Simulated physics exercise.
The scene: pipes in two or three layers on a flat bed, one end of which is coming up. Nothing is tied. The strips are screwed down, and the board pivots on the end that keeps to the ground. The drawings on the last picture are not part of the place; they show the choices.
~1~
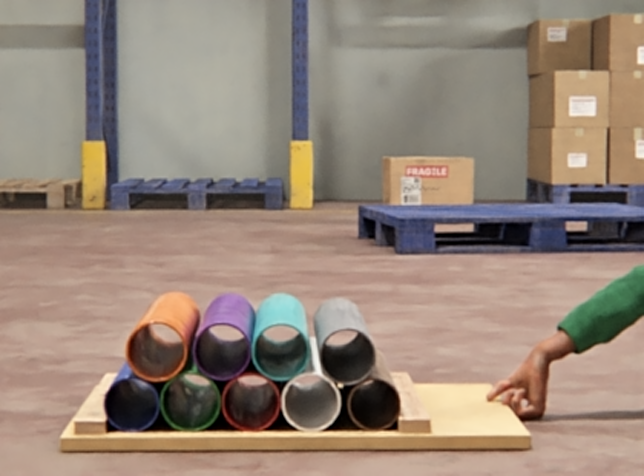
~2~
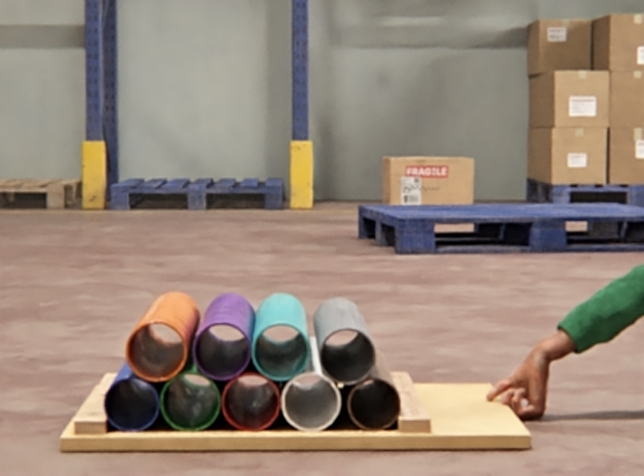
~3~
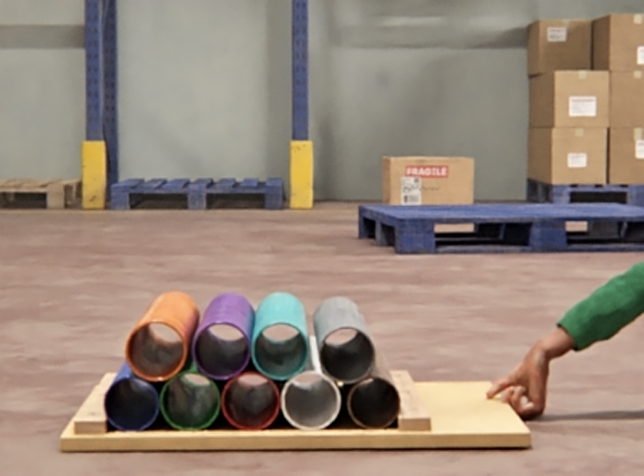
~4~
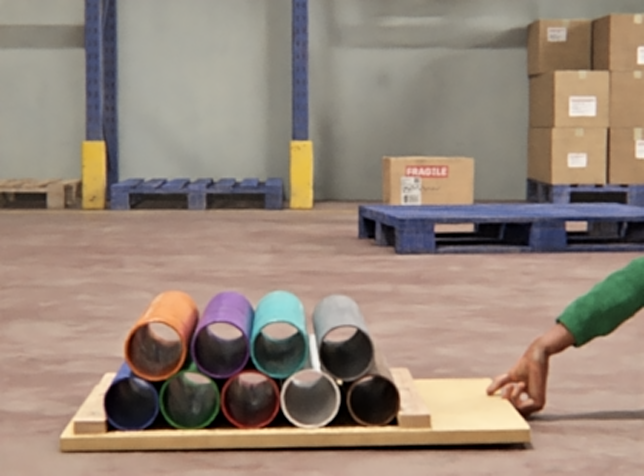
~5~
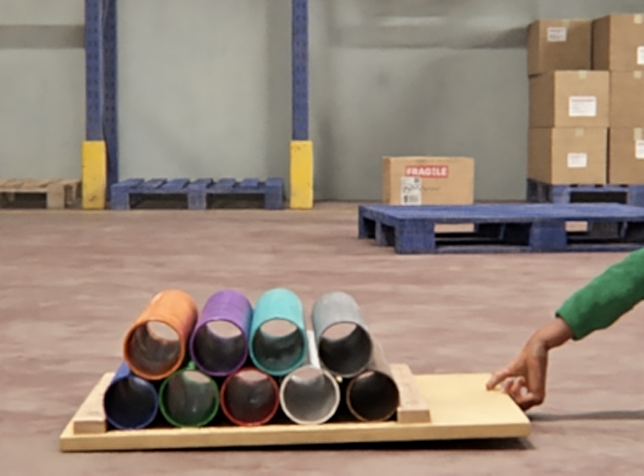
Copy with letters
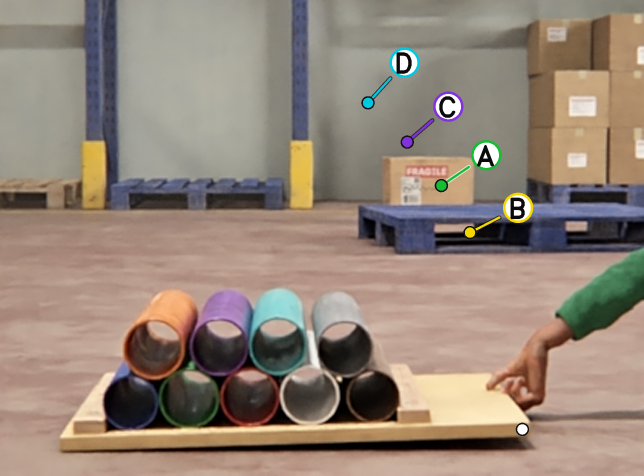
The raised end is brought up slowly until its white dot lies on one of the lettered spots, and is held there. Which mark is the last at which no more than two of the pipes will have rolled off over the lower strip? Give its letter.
B is the limit.
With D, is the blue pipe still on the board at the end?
The blue pipe: No.
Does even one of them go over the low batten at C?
At C: Yes.
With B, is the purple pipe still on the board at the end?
Yes.
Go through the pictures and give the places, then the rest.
In the first frame, red pipe (251, 403); white pipe (311, 402); brown pipe (374, 405).
In the second frame, brown pipe (374, 405); grey pipe (347, 356).
In the third frame, board (295, 407); brown pipe (374, 403); grey pipe (347, 355); blue pipe (131, 404).
In the fourth frame, board (295, 405); blue pipe (131, 403); green pipe (190, 400).
In the fifth frame, board (294, 402); blue pipe (131, 402); green pipe (190, 399).
On the marked copy, A at (442, 185); B at (470, 232); C at (407, 142); D at (368, 103); the white dot at (522, 429).
Taking B. A third of the way, board at 16°.
Two thirds of the way, board at 27°.
When it is over, board at 27°, one over the low batten (orange).
As for the rest, A four over the low batten (grey, turquoise, orange, purple); C nine over the low batten; D nine over the low batten.
